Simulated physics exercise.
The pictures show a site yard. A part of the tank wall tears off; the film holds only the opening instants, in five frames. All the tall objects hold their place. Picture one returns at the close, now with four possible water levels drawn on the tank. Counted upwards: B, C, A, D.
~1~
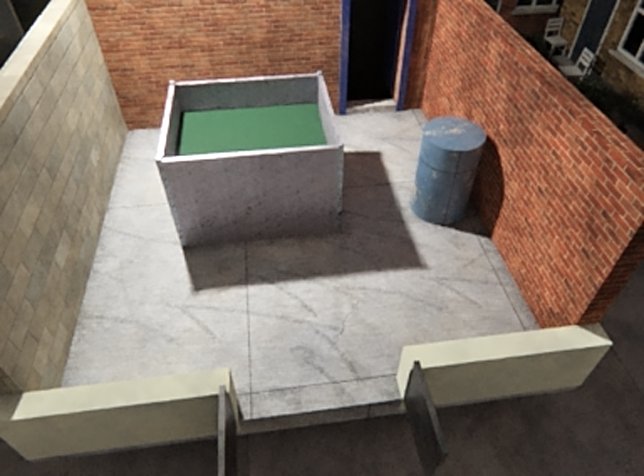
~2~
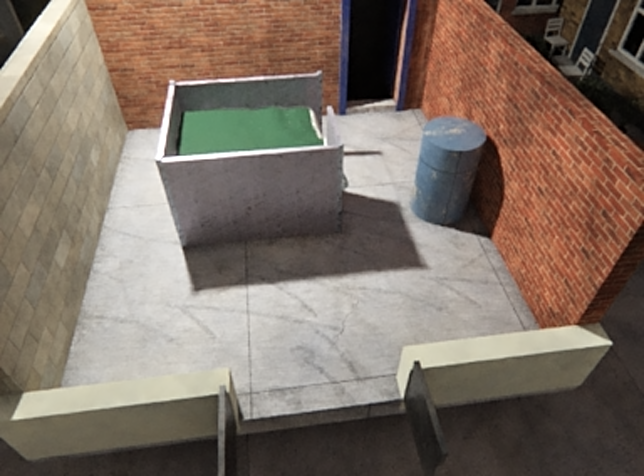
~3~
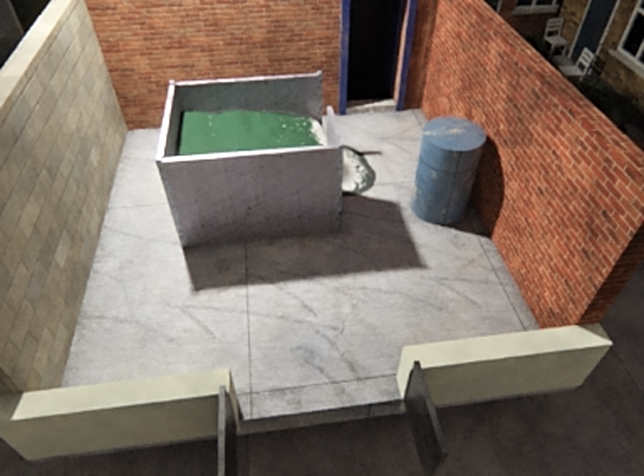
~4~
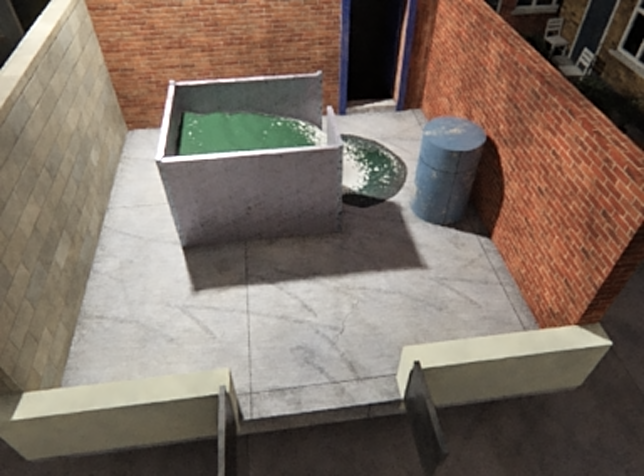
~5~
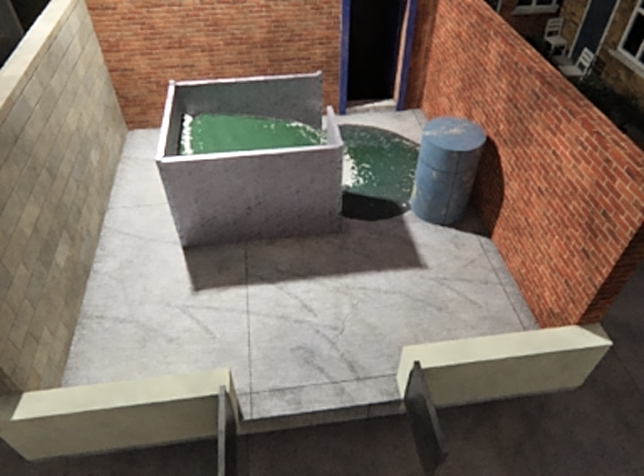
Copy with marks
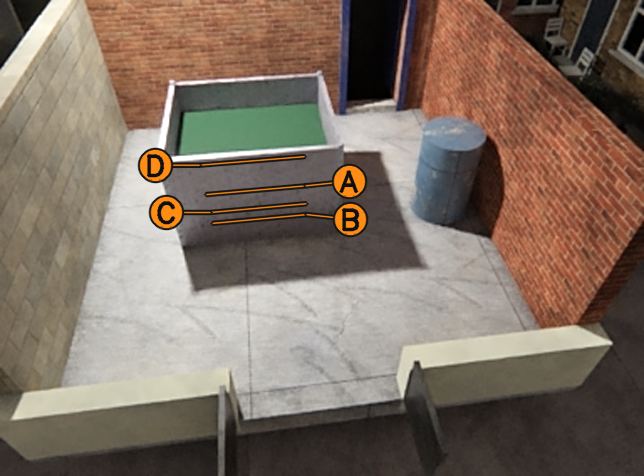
A walled yard held a grey tank of green water and a blue barrel; water burst out through the tank's right side and spread across the pale ground, reaching the barrel.
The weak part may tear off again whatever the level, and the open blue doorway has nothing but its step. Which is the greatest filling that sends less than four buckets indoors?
It is B.
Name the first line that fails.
C.
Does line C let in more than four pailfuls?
Yes.
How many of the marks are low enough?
One of them.
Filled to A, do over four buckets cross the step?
Yes.
On the marked copy, A at (256, 190); B at (260, 218); C at (258, 208); D at (252, 160); from the bottom up B, C, A, D.
With A, dozens of bucketfuls pour in.
With B, a splash gets over, under a bucket.
With C, about 9 bucketfuls get in.
With D, dozens of bucketfuls pour in.
